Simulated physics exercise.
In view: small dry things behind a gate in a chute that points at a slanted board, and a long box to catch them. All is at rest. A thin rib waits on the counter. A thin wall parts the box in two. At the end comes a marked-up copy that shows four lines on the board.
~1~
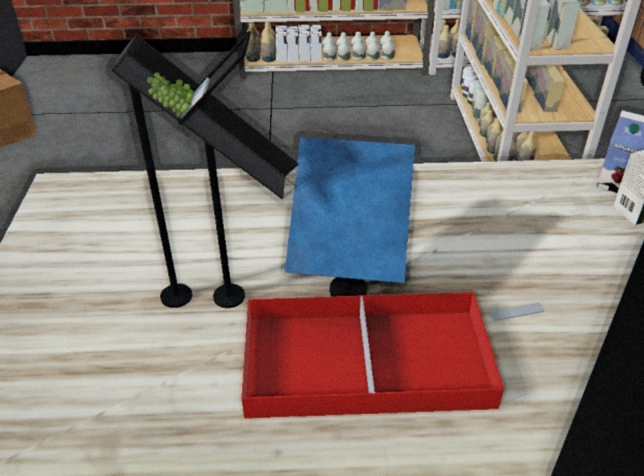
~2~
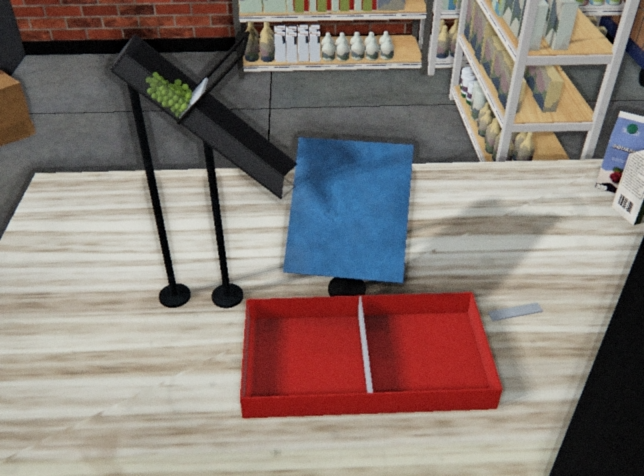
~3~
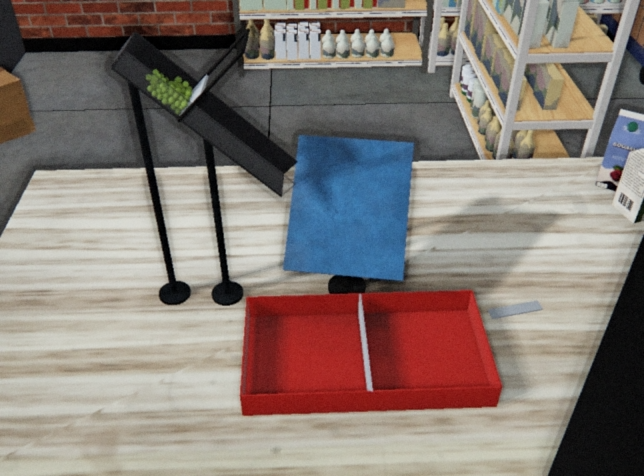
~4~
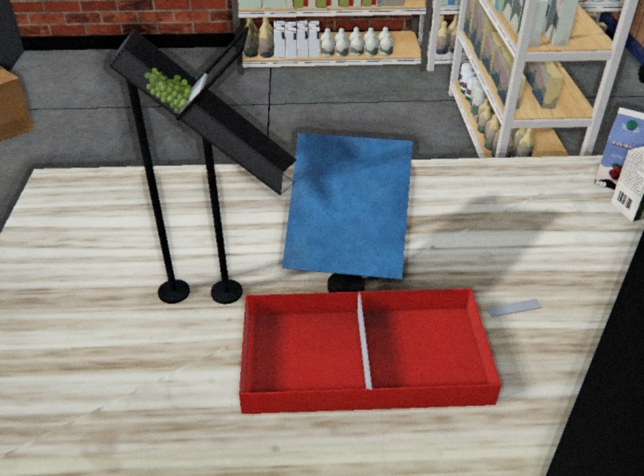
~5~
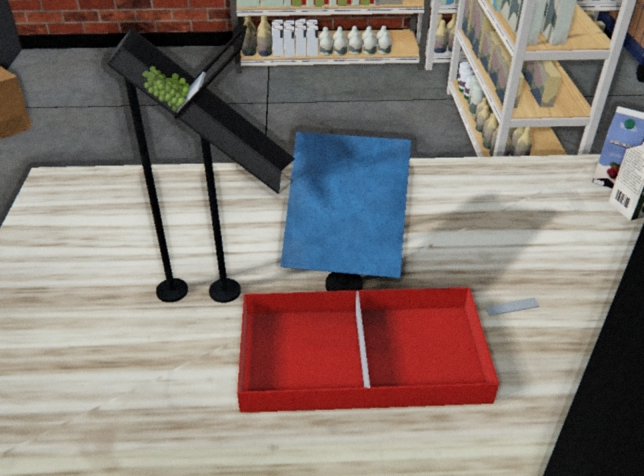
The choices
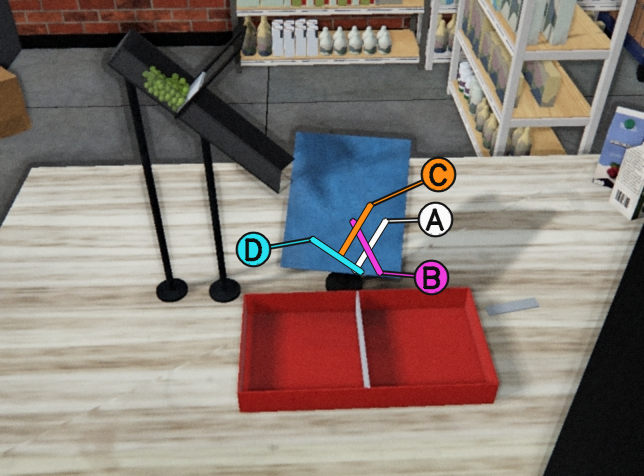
A long red box with a thin middle wall sat on a pale counter before a tilted blue board, while green peas rested in a sloping black chute, and nothing visibly moved except a very slight shift in the view.
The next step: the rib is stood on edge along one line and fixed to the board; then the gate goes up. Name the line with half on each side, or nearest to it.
The answer is line B.
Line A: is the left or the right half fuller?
Left.
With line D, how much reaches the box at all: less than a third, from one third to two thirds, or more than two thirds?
Line D gives more than two thirds.
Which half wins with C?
More lands on the left.
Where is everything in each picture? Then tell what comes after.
Load behind the gate near (179, 94), dried peas; lip of the chute near (284, 188), sloping fairly steeply, in the first frame.
Middle of the board near (349, 208), tilted fairly steeply; middle of its low edge near (342, 277); of its high edge near (356, 141), in the second frame.
Front corners of the box near (241, 396) and (501, 387); front end of its middle wall near (372, 391); gate still shut near (201, 88), in the third frame.
Middle of the load near (177, 90); lip near (282, 184), in the fourth frame.
Middle of the load near (175, 88); lip near (280, 182), in the fifth frame.
On the marked copy, line A from (385, 221) to (355, 270); line B from (353, 221) to (379, 272); line C from (370, 205) to (340, 254); line D from (312, 239) to (360, 271).
If A is chosen, of what is caught, all but a few in the left half, a small share in the right.
If B is chosen, of what is caught, close to a third in the left half, close to two thirds in the right.
If C is chosen, of what is caught, all but a few in the left half, a small share in the right.
If D is chosen, of what is caught, a small share in the left half, all but a few in the right.
